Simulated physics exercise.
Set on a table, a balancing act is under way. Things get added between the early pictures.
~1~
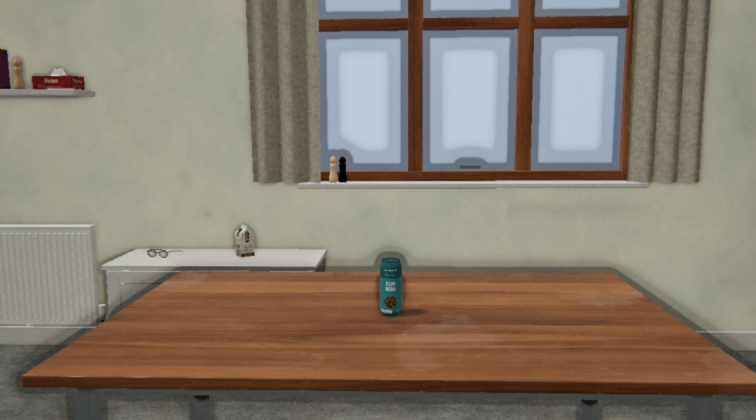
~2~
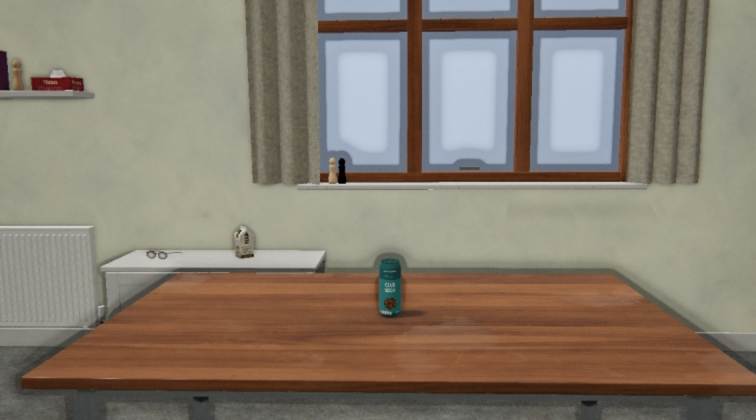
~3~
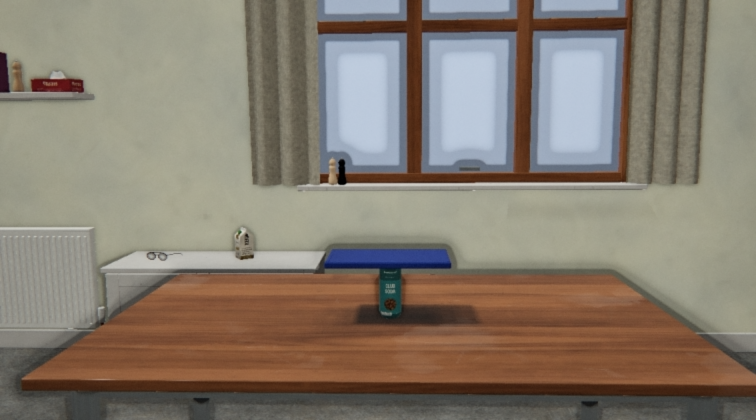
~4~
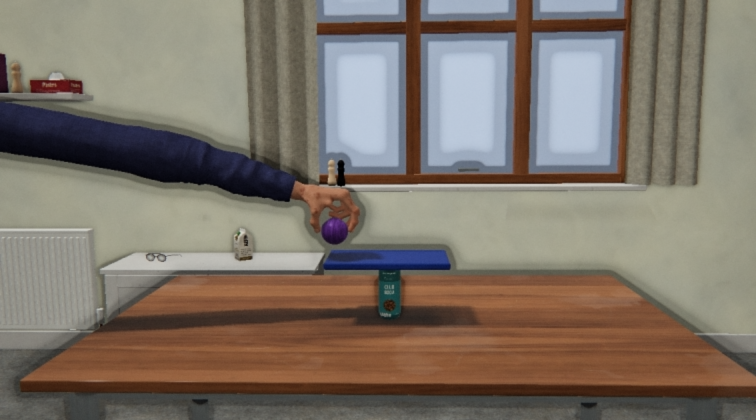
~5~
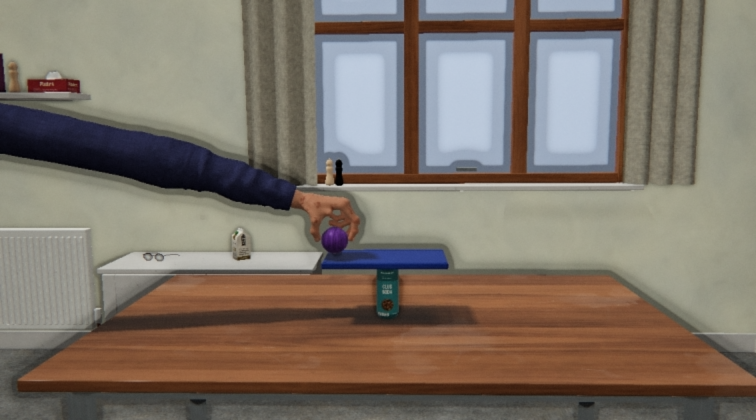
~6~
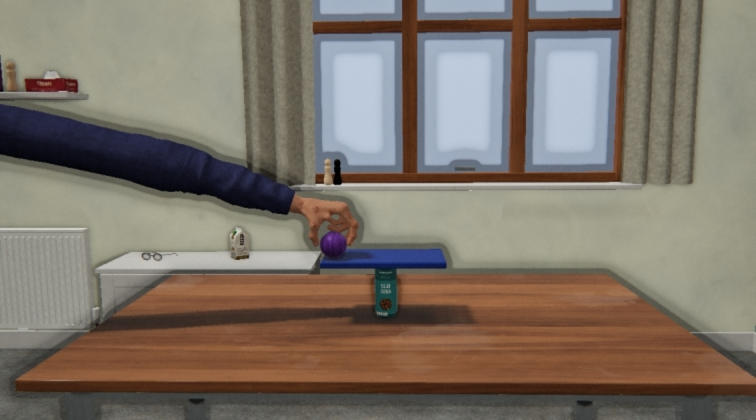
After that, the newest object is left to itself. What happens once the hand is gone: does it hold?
I expect failure here.
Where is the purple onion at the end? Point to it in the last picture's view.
Around (324, 309).
Then, 0.60 s past the last view, purple onion now fallen; blue lid rocked 69° from its first pose.
Then, 1.00 s past the last view, blue lid now fallen; turquoise can rocked 63° from its first pose.
Finally, fallen, turquoise can, purple onion and blue lid. Final places as the last picture's camera would see them, purple onion near (324, 309). The stack gives way.
